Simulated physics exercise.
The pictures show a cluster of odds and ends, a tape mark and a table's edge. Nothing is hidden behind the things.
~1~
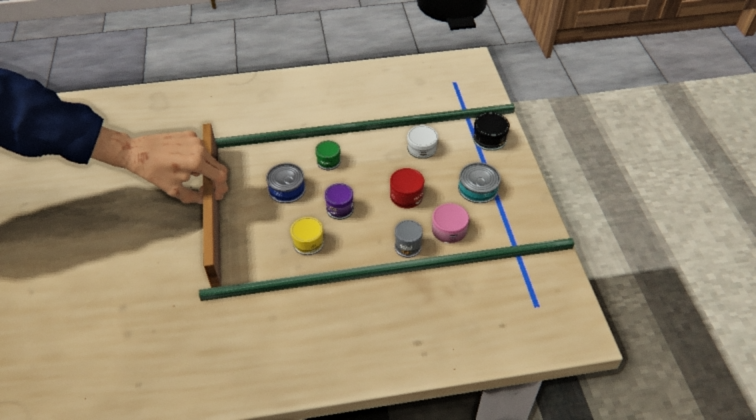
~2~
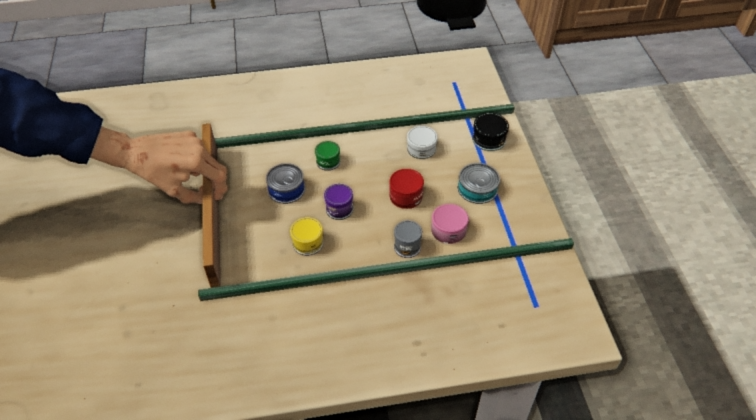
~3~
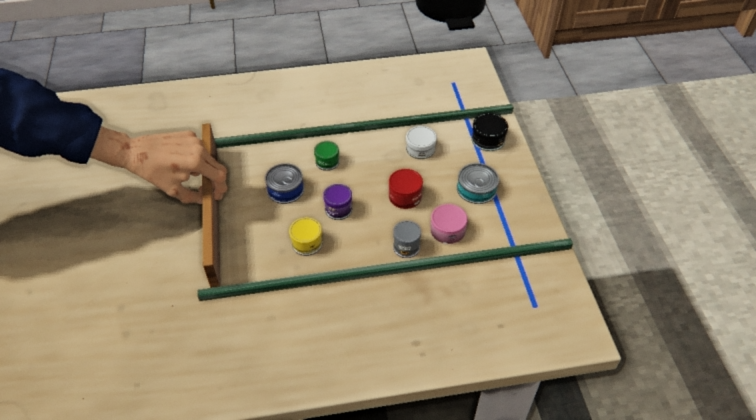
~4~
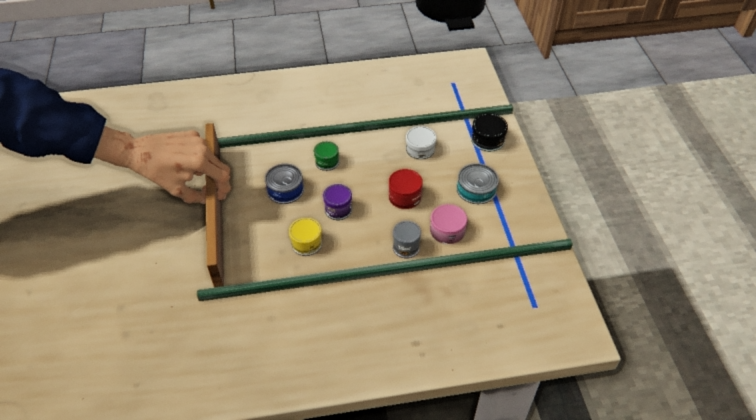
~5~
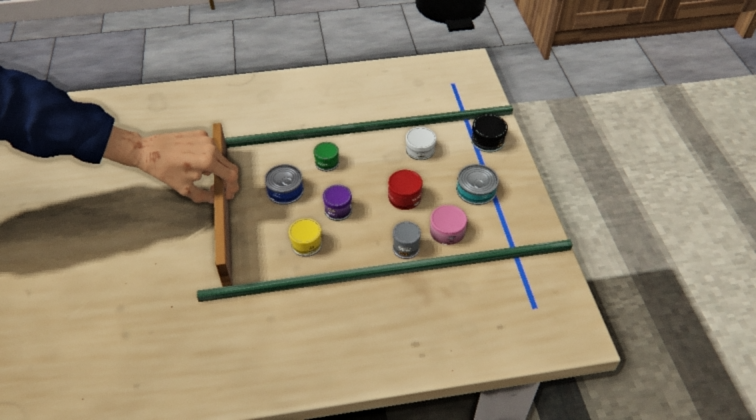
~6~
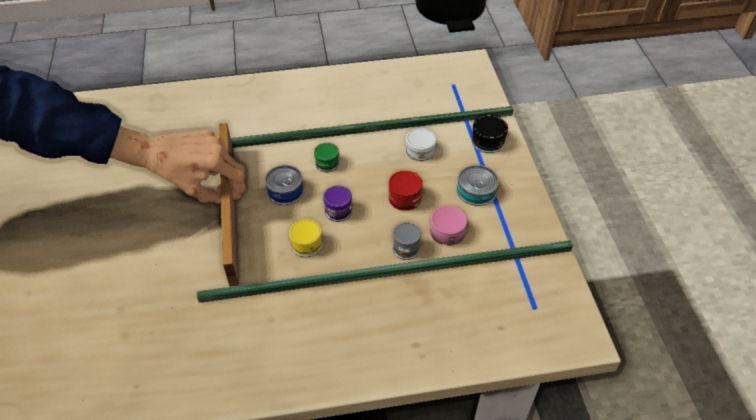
A hand held a wooden board upright between two green rods on a table, then slid it slightly right toward a cluster of colourful little tins and tubs, which stayed practically still near the blue tape.
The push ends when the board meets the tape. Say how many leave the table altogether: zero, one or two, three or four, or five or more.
Here the number that fall off is one or two.
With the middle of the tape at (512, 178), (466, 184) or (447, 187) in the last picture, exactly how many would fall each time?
In that order 5, 0 and 0.
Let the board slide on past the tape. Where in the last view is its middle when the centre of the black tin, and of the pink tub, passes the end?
About (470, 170), and (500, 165) for the other.
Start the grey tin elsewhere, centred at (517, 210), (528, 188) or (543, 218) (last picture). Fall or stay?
In turn it remains up; tumbles off; comes down.
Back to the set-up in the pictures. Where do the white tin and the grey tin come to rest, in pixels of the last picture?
First (509, 129), then (524, 229).
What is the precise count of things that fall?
In all, 2 of them.
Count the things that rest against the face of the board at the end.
The number is 5.
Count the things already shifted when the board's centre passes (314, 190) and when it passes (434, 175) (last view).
By then 2, and 10.
Early on, none off yet; black tin at rest near (489, 134); turquoise tin at rest near (477, 185); pink tub at rest near (448, 226).
A while later, none off yet; black tin at rest near (489, 134); turquoise tin moving near (486, 184); pink tub travelled a little near (463, 226).
Finally, the number that fall off is one or two; lost, turquoise tin and black tin.
